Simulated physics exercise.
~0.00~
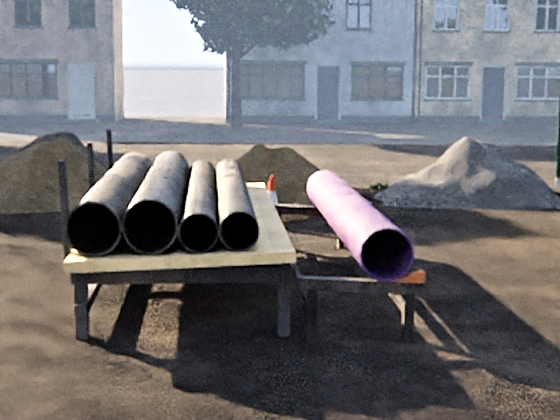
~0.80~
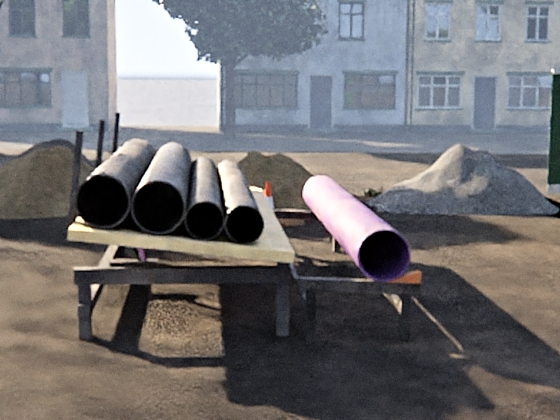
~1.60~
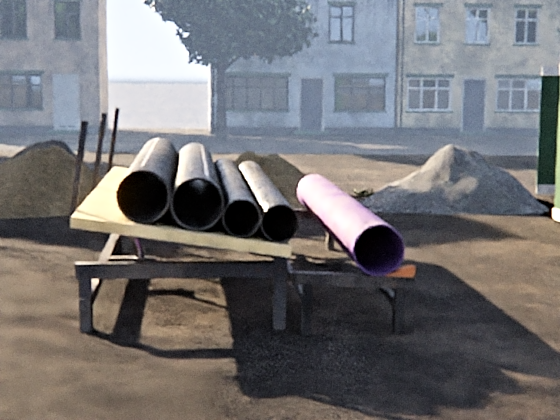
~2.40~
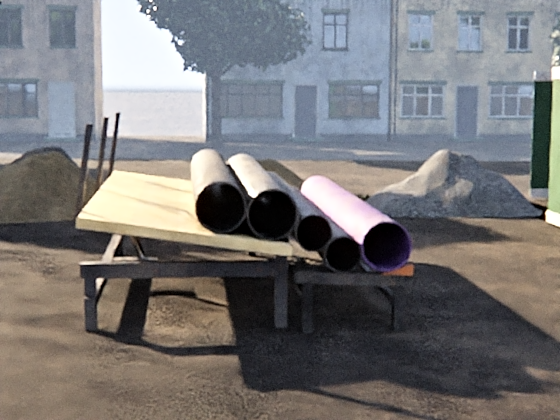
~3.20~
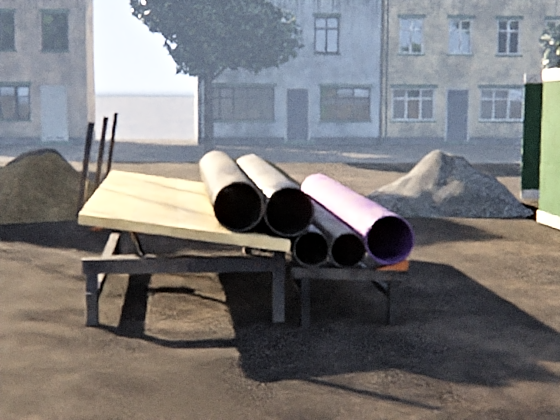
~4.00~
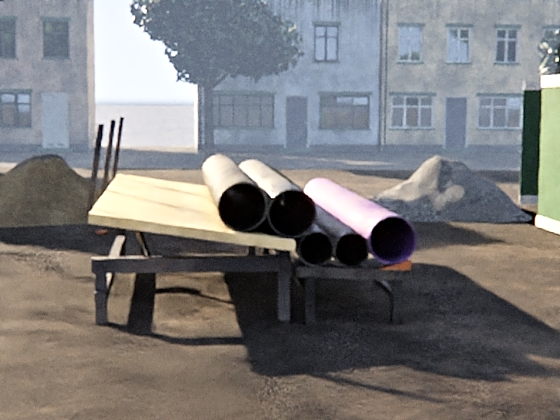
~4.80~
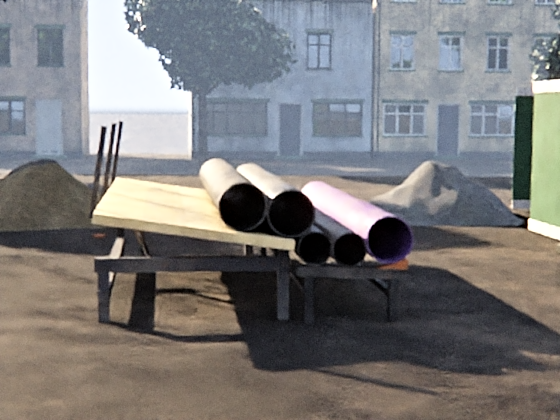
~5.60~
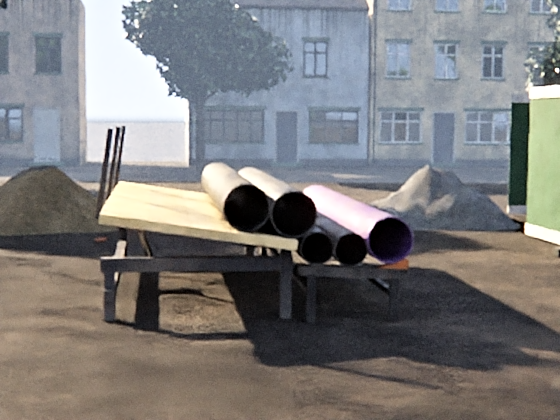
A pale wooden tipping deck stands in a dirt yard, seen from the front, with hazy houses, a tree and mounds of earth behind it. Four dark grey pipes lie end-on across the deck, and a purple pipe rests on the lower rack to the right. The deck tilts down towards the rack, and the grey pipes roll right. Two smaller ones drop onto the rack against the purple pipe, while the two larger ones stop above them at the deck's edge. The deck stays tilted, and the purple pipe ends lying on the rack as the view drifts sideways.
